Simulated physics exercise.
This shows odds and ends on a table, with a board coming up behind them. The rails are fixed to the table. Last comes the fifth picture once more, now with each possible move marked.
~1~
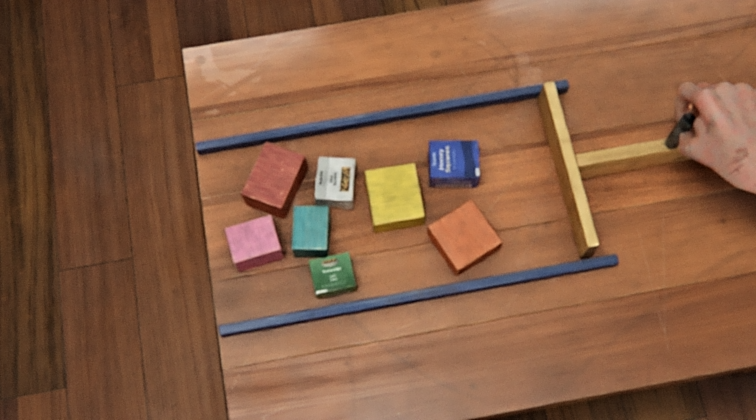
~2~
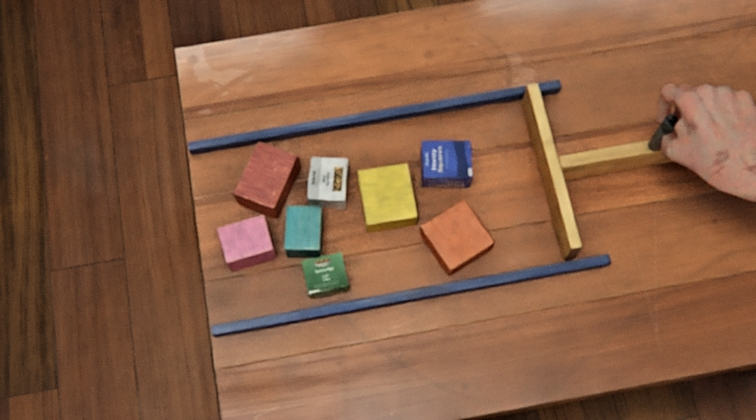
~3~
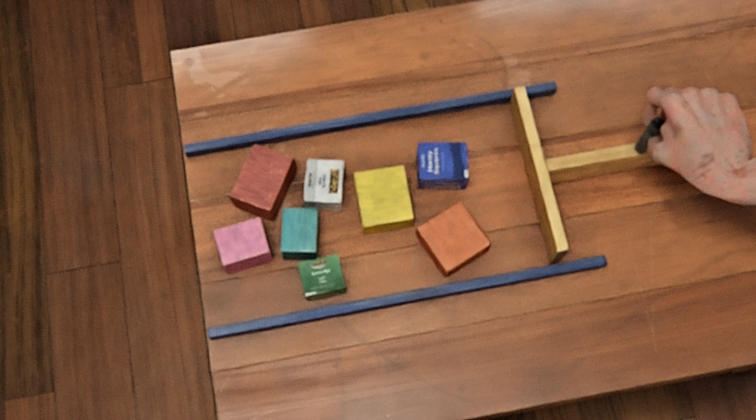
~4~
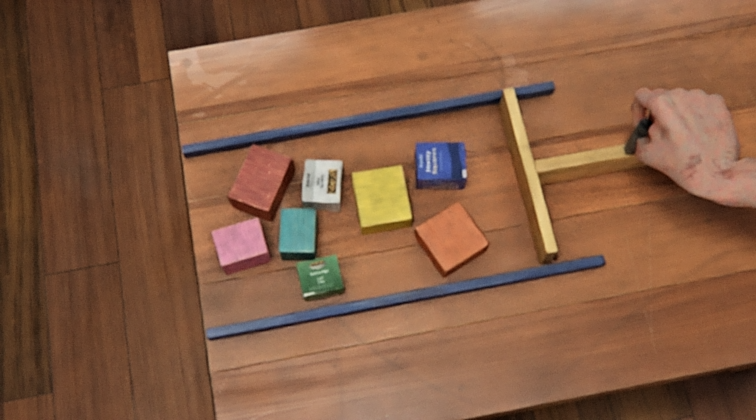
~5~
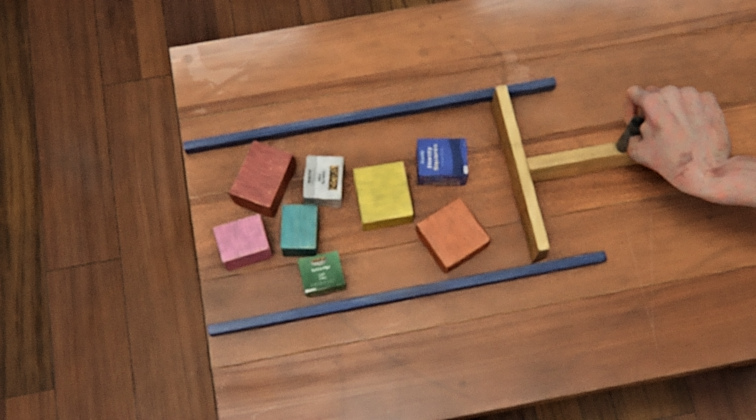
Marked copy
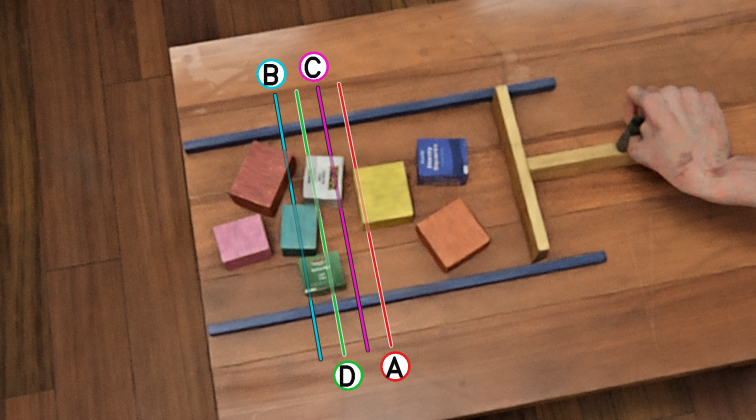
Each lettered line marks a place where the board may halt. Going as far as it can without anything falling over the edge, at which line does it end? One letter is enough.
At A, and not beyond.
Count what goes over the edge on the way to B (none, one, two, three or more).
Three or more.
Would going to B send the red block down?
Yes.
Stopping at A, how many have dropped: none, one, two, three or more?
By then, none.
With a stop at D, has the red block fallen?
By then, yes.
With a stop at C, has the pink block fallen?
Yes.
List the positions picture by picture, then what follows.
Yellow block (394, 198); pink block (255, 244); red block (275, 181), in the first frame.
Board (554, 163); orange block (456, 238), in the second frame.
Board (541, 166); green packet (322, 278), in the third frame.
Board (530, 167); turquoise block (298, 234), in the fourth frame.
Board (522, 165); pink block (243, 243); red block (264, 179); orange block (452, 236), in the fifth frame.
On the copy, A at (364, 208); B at (297, 220); C at (341, 212); D at (319, 216).
On A. First, board (466, 175); orange block (437, 235); blue packet (428, 166).
Then, board (410, 185); red block (236, 180); white packet (278, 186).
Finally, board (369, 193); red block (195, 184); pink block (205, 248); nothing has fallen.
By contrast, B drops the turquoise block, pink block, red block and white packet; C drops the pink block and red block; D drops the pink block and red block.
